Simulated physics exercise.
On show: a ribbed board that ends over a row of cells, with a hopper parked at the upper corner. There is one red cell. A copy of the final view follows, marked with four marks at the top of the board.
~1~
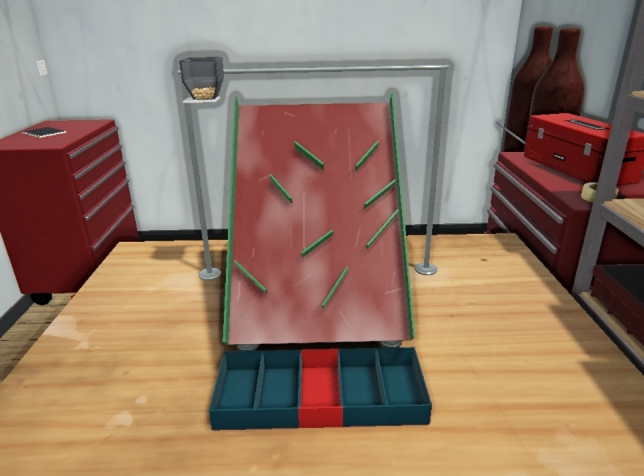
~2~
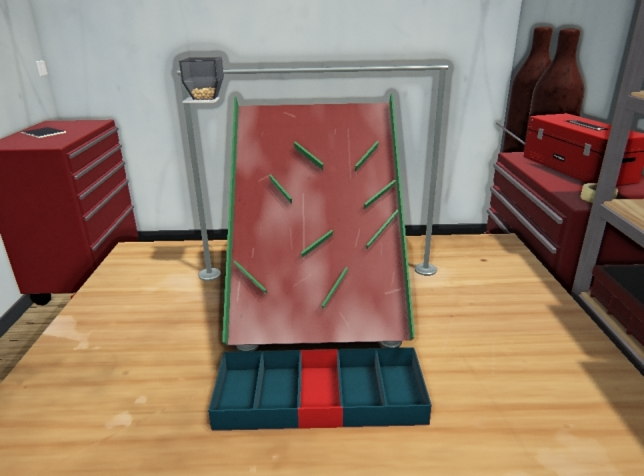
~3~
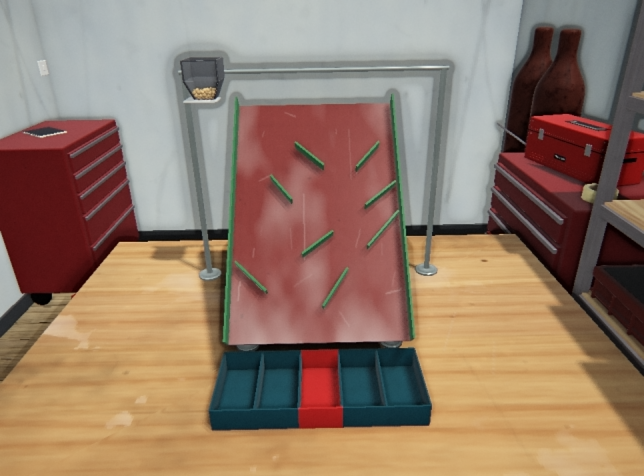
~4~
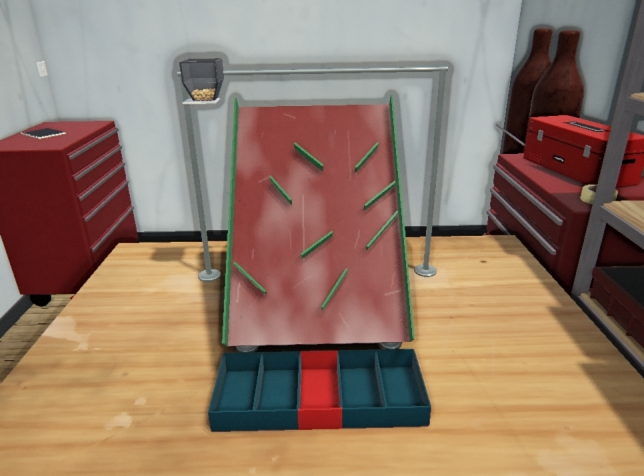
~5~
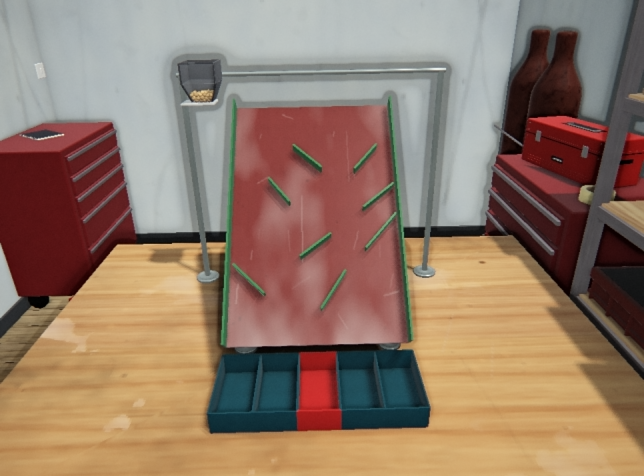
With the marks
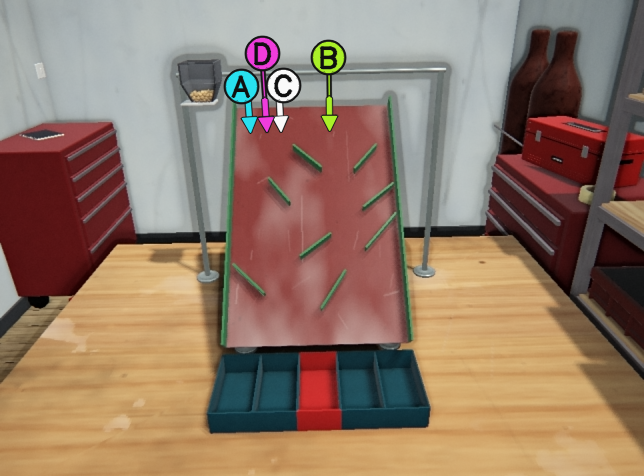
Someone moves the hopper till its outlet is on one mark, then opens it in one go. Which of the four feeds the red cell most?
The best mark is A.
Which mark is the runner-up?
Mark D.
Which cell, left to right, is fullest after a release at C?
The second from the left.
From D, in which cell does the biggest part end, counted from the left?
The second from the left.
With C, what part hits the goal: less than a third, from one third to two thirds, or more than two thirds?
It is less than a third.
On the marked copy, mark A meets the board at (250, 126); mark B meets the board at (329, 125); mark C meets the board at (280, 126); mark D meets the board at (266, 126).
With A, roughly half in the red cell, roughly a third in other cells, about a tenth held on the board.
With B, about a tenth in the red cell, the larger part in other cells, about a tenth outside the box.
With C, about a tenth in the red cell, roughly two thirds in other cells, about a tenth held on the board, about a tenth outside the box.
With D, roughly a quarter in the red cell, roughly two thirds in other cells, about a tenth held on the board.
